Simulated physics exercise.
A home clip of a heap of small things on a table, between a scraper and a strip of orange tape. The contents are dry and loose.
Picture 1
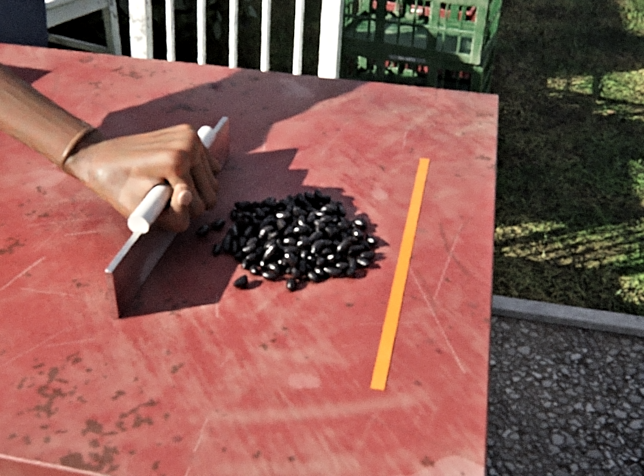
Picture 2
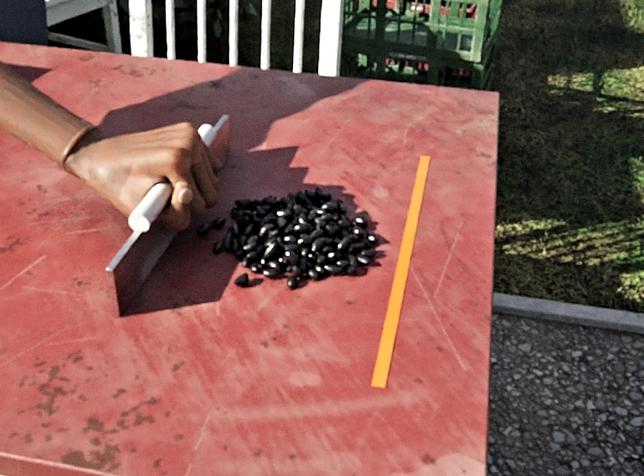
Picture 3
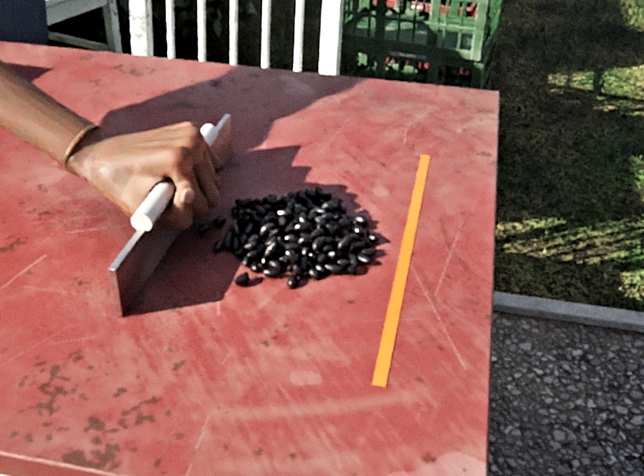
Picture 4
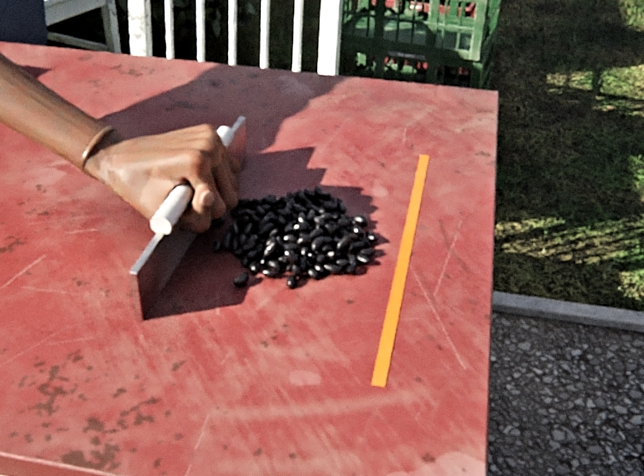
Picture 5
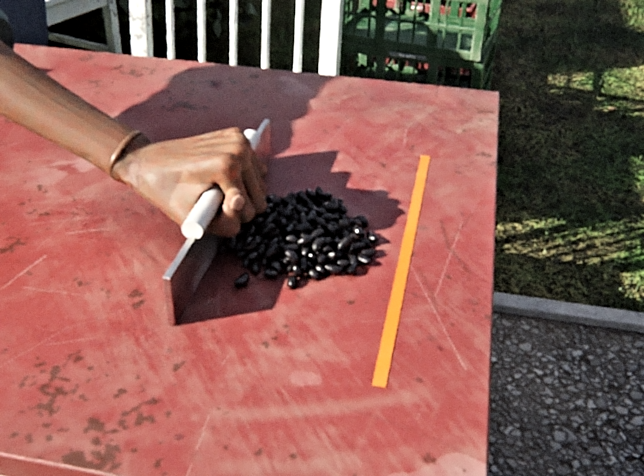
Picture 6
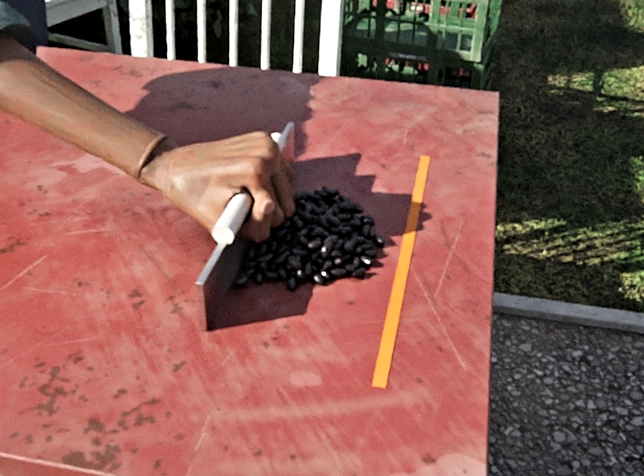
A hand holding a scraper by its white handle rested on the red table, then slid it right into a heap of black beans, pushing them a little toward a strip of orange tape.
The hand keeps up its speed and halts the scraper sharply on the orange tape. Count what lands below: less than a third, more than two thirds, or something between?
Lost: Under a third of the heap.
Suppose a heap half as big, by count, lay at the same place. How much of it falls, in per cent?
Near 10 %.
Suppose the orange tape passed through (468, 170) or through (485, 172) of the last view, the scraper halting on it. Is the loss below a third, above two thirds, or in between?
First beyond two thirds, then over two thirds.
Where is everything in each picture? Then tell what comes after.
Scraper (122, 280), at rest; orange tape (423, 167), about a palm's width from the edge; edge at (494, 267); the heap (291, 235), black beans, in the first frame.
Scraper (123, 278), at rest, in the second frame.
Scraper (125, 278); the heap (292, 232), in the third frame.
Scraper (146, 281), in the fourth frame.
Scraper (178, 286); the heap (292, 233), just a few pushed along, in the fifth frame.
Scraper (209, 291); orange tape (424, 165); edge at (495, 265); the heap (312, 235), the larger part pushed along, in the sixth frame.
Just after the last frame, scraper still moving, near (339, 200); heap all on the table, its front near (446, 253).
A moment on, scraper stopped at the orange tape; heap about a tenth over the edge.
Further on, scraper stopped at the orange tape; heap roughly a quarter over the edge.
When it is over, scraper stopped at the orange tape; heap roughly a quarter over the edge.
